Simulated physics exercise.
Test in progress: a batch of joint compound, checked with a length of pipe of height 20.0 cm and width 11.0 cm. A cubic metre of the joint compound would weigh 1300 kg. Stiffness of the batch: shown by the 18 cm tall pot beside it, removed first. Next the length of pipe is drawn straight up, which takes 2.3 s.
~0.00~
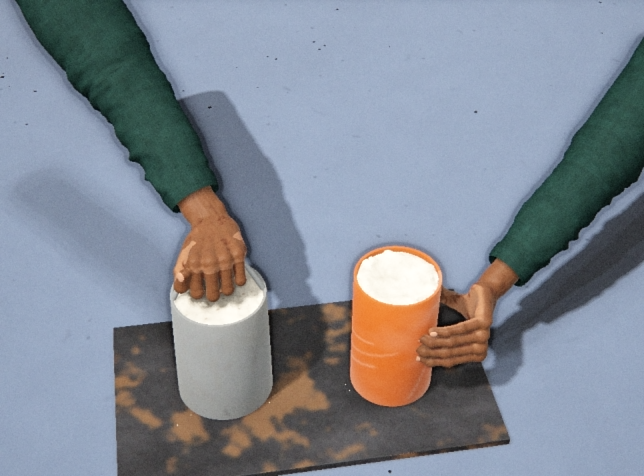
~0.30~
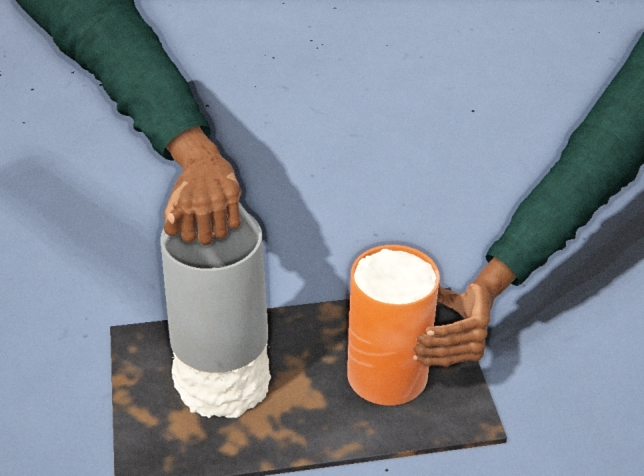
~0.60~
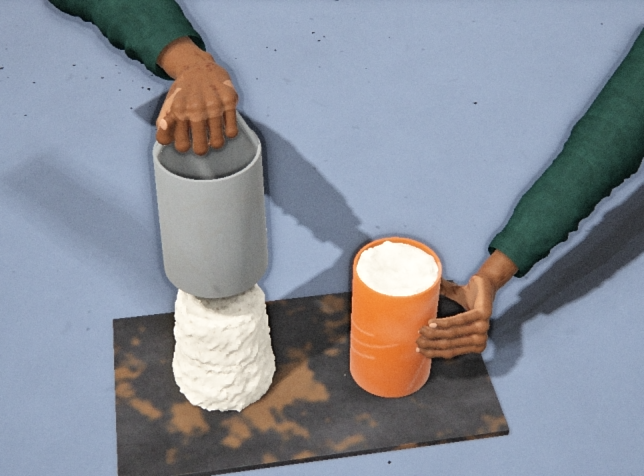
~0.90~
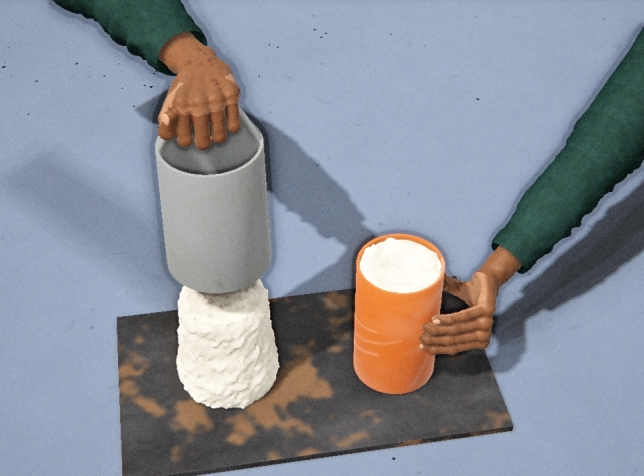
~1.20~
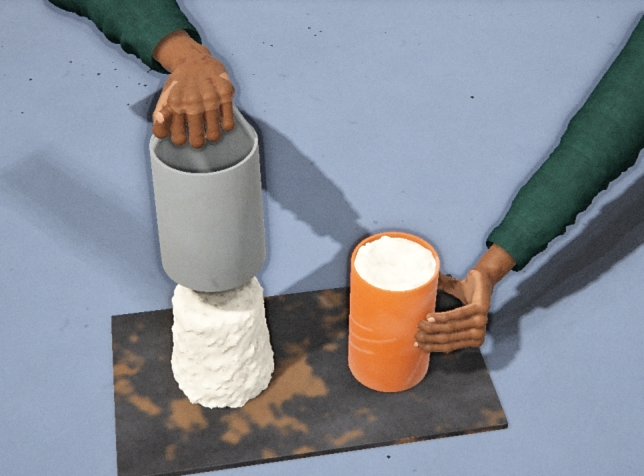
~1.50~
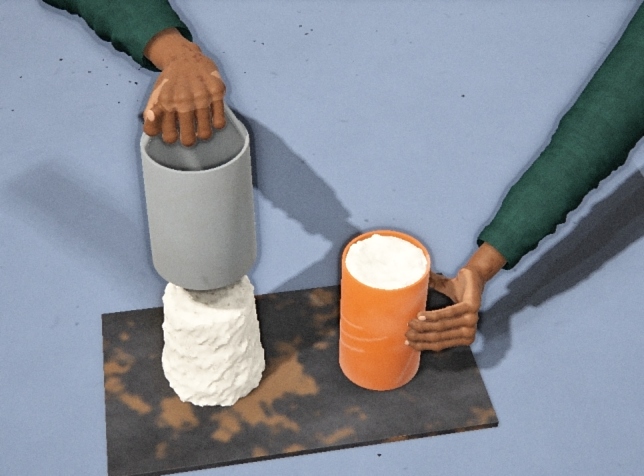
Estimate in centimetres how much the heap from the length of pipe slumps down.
3 cm.
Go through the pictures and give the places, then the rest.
Middle of the pot's mouth at (219, 293), still down; middle of the length of pipe's top at (398, 277), not yet moved, in the first frame.
Middle of the pot's mouth at (212, 238), raised 9.7 cm; middle of the length of pipe's top at (395, 276), not yet moved, in the second frame.
Middle of the pot's mouth at (207, 150), raised 23 cm; the heap from the pot 17 cm high and 14 cm wide, top at (219, 295); middle of the length of pipe's top at (397, 268), not yet moved, in the third frame.
Middle of the pot's mouth at (210, 145), raised 23 cm; the heap from the pot 17 cm high and 15 cm wide, top at (222, 293); middle of the length of pipe's top at (401, 265), not yet moved, in the fourth frame.
Middle of the pot's mouth at (204, 143), raised 23 cm; the heap from the pot 17 cm high and 15 cm wide, top at (217, 292); middle of the length of pipe's top at (395, 263), not yet moved, in the fifth frame.
Middle of the pot's mouth at (195, 141), raised 23 cm; the heap from the pot 17 cm high and 15 cm wide, top at (208, 291); middle of the length of pipe's top at (386, 261), not yet moved, in the sixth frame.
By 2.1 s, the length of pipe is up 5.0 cm; the joint compound has come down 0.1 cm to 20 cm and is 11 cm wide.
By 2.7 s, the length of pipe is up 13 cm; the joint compound has come down 1.6 cm to 18 cm and is 13 cm wide.
By 3.2 s, the length of pipe is up 20 cm; the joint compound has come down 2.7 cm to 17 cm and is 14 cm wide.
By 3.9 s, the length of pipe is clear; the joint compound has come down 3.0 cm to 17 cm and is 14 cm wide.
By 5.7 s, at rest, the length of pipe is clear; the joint compound has come down 3.4 cm to 17 cm and is 14 cm wide.
